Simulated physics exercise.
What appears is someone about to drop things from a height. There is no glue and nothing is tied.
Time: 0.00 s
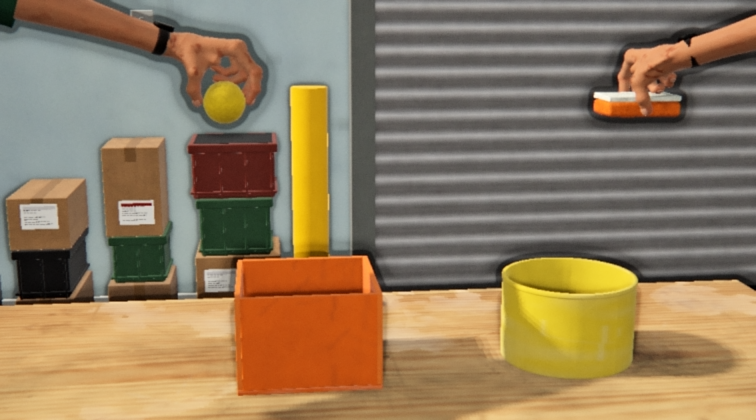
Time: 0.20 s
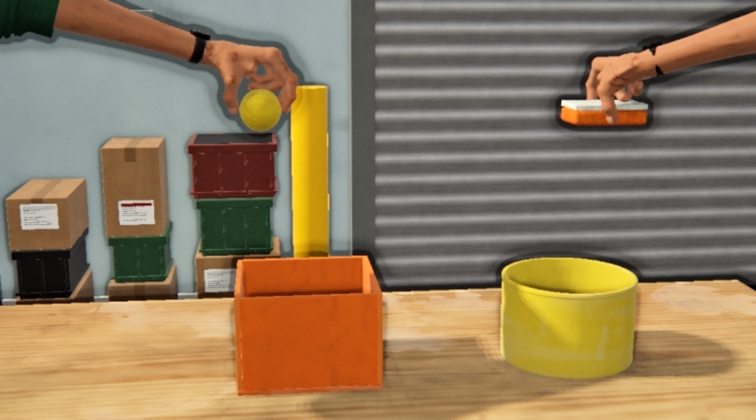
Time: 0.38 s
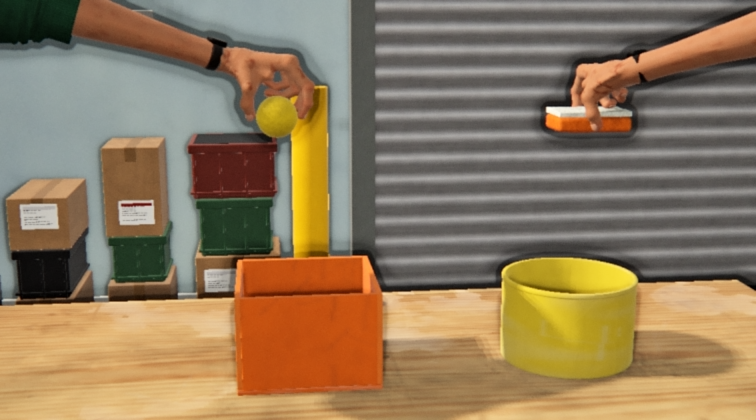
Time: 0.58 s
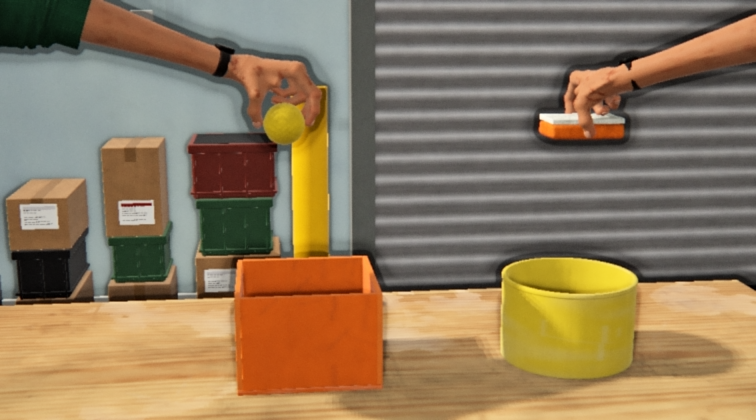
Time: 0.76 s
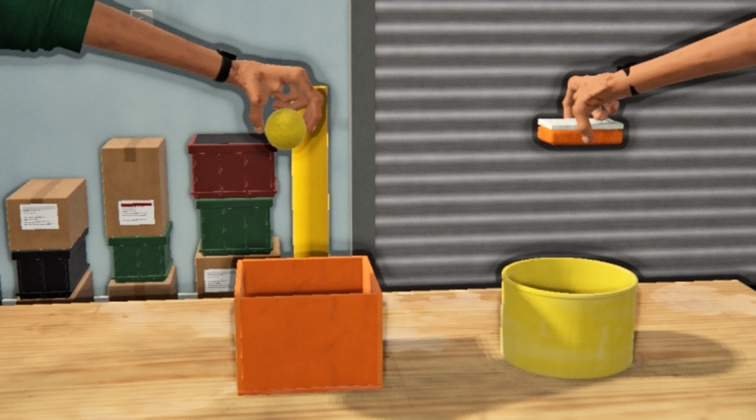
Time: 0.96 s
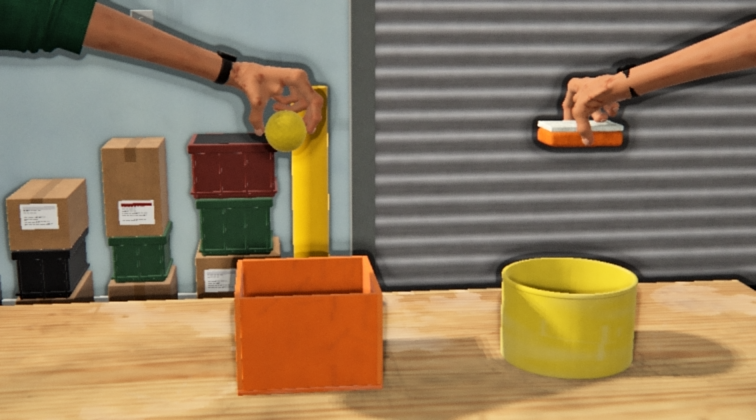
We see one hand holding a yellow lemon and another holding an orange sponge move inward and slightly down above an orange basket and a yellow pot, then stay nearly still, both objects still gripped.
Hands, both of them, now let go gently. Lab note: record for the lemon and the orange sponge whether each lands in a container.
Recorded: Lemon - in; orange sponge - in.
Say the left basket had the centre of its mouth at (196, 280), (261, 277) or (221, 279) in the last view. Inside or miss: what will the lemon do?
The lemon: Stays out; makes it in; stays out.
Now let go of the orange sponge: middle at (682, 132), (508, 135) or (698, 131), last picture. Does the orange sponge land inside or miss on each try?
In the first case it does not go in, in the second it does not go in, in the third it does not go in.
After 1.16 s, lemon falling near (287, 212); orange sponge falling near (576, 212).
At rest (2.2 s), the lemon is caught, near (290, 343); the orange sponge is caught, near (570, 340).
